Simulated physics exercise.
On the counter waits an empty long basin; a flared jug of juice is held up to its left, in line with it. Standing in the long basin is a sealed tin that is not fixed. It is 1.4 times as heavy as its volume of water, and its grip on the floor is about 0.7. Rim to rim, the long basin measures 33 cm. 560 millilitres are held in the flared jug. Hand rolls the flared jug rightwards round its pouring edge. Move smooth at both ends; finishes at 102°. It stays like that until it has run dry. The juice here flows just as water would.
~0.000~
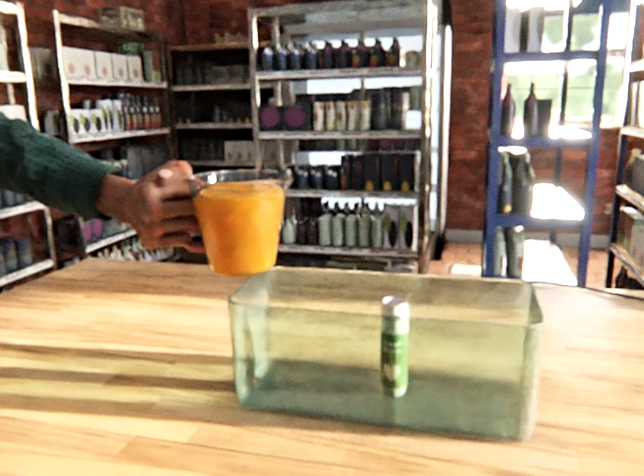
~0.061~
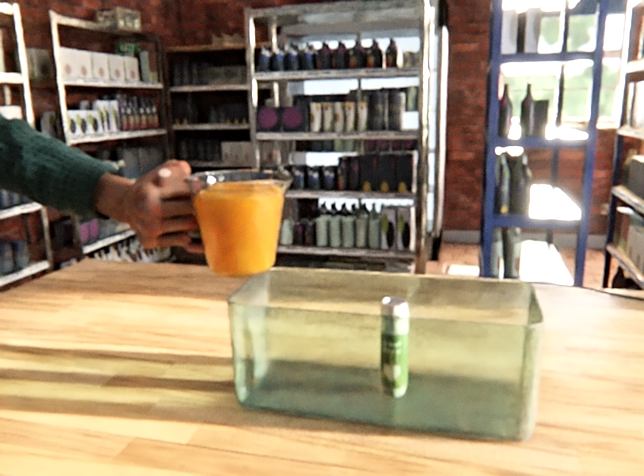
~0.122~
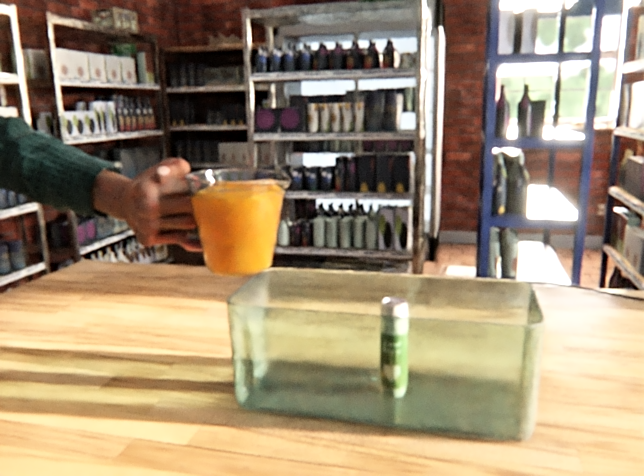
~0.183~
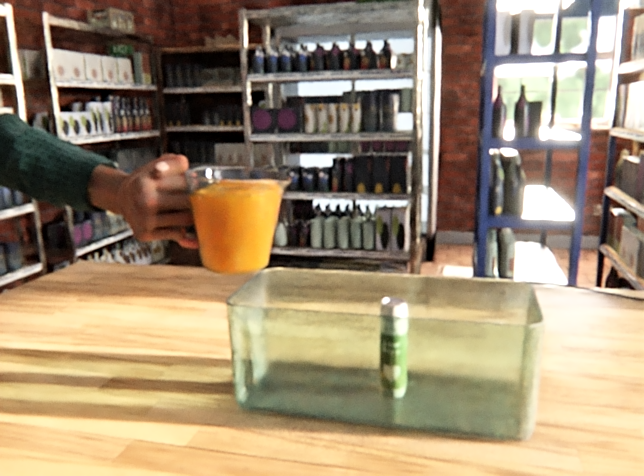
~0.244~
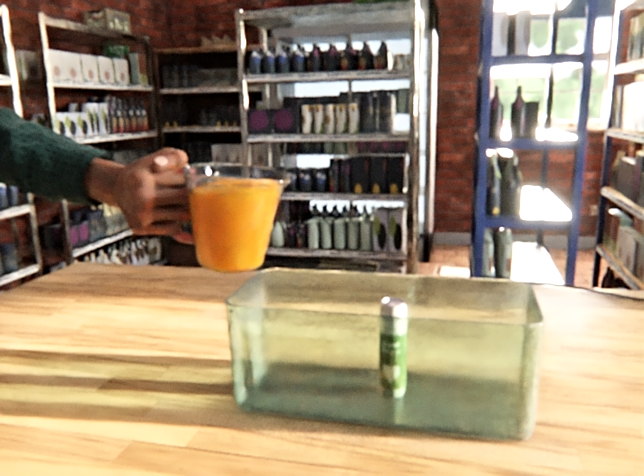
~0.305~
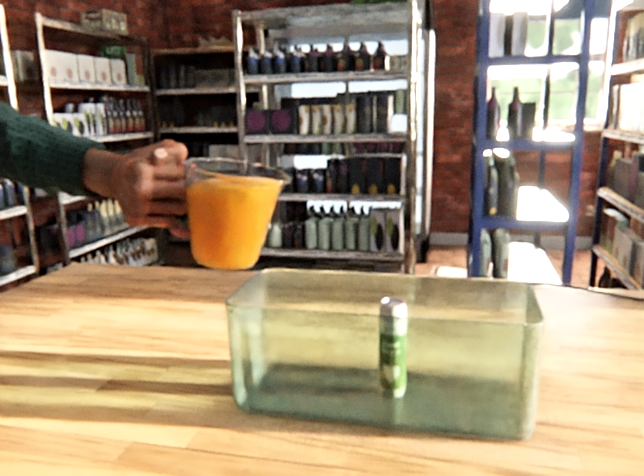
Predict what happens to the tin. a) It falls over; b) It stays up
a.
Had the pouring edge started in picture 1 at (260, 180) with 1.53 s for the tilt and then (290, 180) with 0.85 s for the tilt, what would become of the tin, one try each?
Try 1: Still standing; try 2: Tipped over.
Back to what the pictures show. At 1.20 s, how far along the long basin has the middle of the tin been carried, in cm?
Near 1 cm.
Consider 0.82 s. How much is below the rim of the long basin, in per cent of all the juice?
Some 6 per cent.
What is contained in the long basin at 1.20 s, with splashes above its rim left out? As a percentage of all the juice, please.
Some 54 percent of the total.
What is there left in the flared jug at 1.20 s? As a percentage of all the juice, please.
Close to 22 percent of the whole amount.
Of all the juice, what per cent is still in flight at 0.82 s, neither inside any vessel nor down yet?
Close to 16 in a hundred.
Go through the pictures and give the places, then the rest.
In the first picture, it leans 0°; its right rim is at (292, 179); the juice meets the walls at (202, 189) and (283, 191); the long basin's rim runs from (248, 285) to (539, 304); the tin's top is at (394, 306).
In the second picture, it leans 0°; its right rim is at (292, 179); the juice meets the walls at (201, 190) and (282, 191).
In the third picture, it leans 2°; its right rim is at (291, 179); the juice meets the walls at (200, 189) and (281, 190).
In the fourth picture, it leans 4°; its right rim is at (291, 180); the juice meets the walls at (198, 188) and (281, 188).
In the fifth picture, it leans 6°; its right rim is at (290, 180); the juice meets the walls at (197, 185) and (281, 187).
In the sixth picture, it leans 10°; its right rim is at (289, 180); the juice meets the walls at (195, 182) and (280, 184).
After 0.82 s the tilt is 57° and 78 per cent is still to pour; the tin stands where it began.
After 1.20 s the tilt is 91° and 23 per cent is still to pour; the tin stands where it began.
After 1.60 s the tilt is 102° and 0 per cent is still to pour; the tin lies on its side.
After 2.03 s the tilt is 102° and 0 per cent is still to pour; the tin lies on its side.
In the end the tin lies on its side.
